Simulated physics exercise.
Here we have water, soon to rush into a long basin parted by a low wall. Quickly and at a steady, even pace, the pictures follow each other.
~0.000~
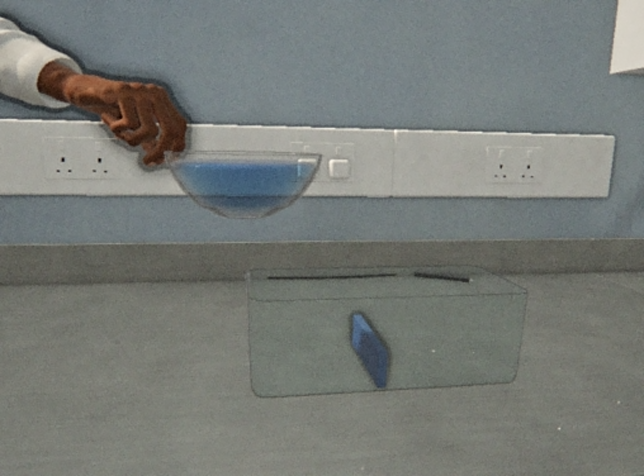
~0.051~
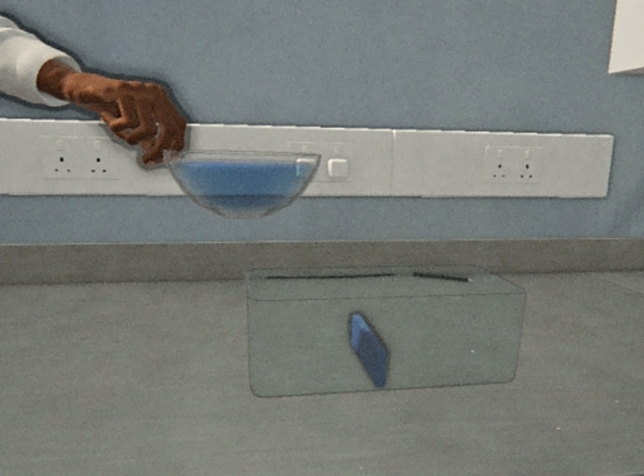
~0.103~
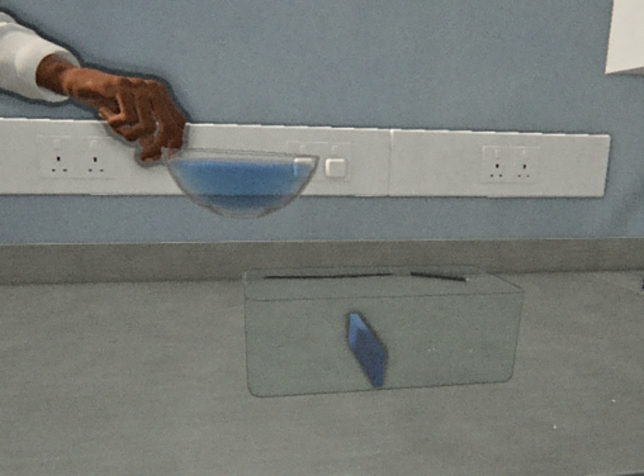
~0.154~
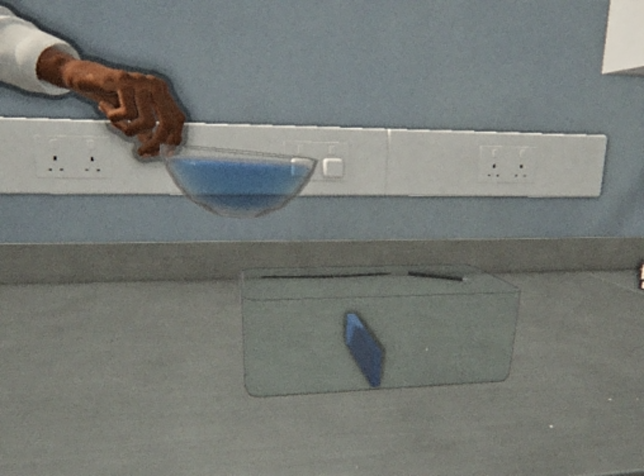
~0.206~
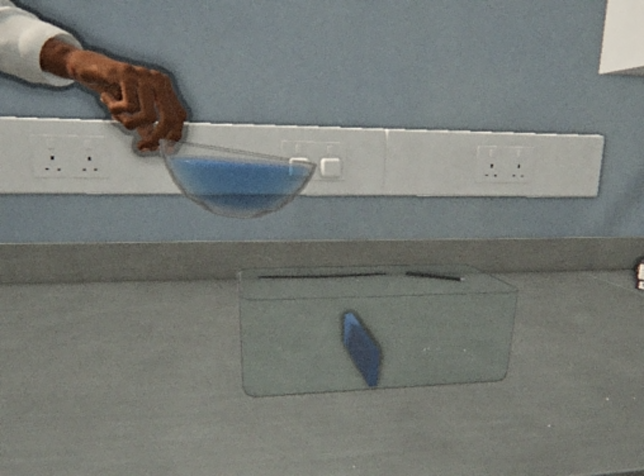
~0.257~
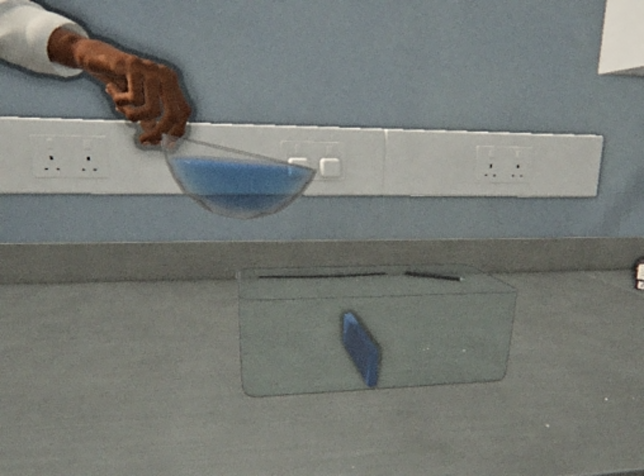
To begin with, a hand at the left holds a clear, rounded bowl of blue water level above a long transparent basin with a small blue piece inside. The hand then slowly raises the bowl's left side, tilting it slightly down to the right, while the view drifts a little.
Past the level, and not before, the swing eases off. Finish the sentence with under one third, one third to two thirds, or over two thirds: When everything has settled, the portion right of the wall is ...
When everything has settled, the portion right of the wall is one third to two thirds.
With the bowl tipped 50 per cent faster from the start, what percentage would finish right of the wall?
Around 35 percent.
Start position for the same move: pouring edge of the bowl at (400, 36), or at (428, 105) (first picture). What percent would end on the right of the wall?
It comes out at around 85 percent and then around 75 percent.
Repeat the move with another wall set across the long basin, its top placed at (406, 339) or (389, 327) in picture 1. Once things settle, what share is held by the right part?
Note: Roughly 15 % in case one, 10 % in case two.
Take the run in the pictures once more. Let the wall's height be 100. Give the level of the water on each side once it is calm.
About 50 on the left and about 40 on the right.
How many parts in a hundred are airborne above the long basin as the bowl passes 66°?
I'd reckon some 35 per cent.
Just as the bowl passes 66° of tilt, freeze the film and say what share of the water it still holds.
30 in a hundred.
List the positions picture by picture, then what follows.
The first frame shows tilt 0°; pouring edge (321, 156); surface from (171, 162) to (316, 164); the long basin's rim runs from (248, 285) to (503, 279); the wall's top is at (369, 333).
The second frame shows tilt 0°; pouring edge (320, 156); surface from (170, 161) to (315, 164).
The third frame shows tilt 2°; pouring edge (318, 158); surface from (168, 160) to (313, 165).
The fourth frame shows tilt 4°; pouring edge (316, 161); surface from (166, 158) to (311, 166).
The fifth frame shows tilt 8°; pouring edge (315, 165); surface from (166, 157) to (311, 167).
The sixth frame shows tilt 12°; pouring edge (315, 171); surface from (169, 158) to (313, 168).
A moment on, the bowl is tipped part way and 32 per cent is still to pour, 8 is left of the wall and 23 right of it.
Next, the bowl is tipped on its side and 0 per cent is still to pour, 52 is left of the wall and 44 right of it.
Then the bowl is tipped right over and 0 per cent is still to pour, 52 is left of the wall and 44 right of it.
Later the bowl is tipped right over and 0 per cent is still to pour, 51 is left of the wall and 45 right of it.
At rest 51 per cent lies left of the wall, 44 right of it and 4 outside.
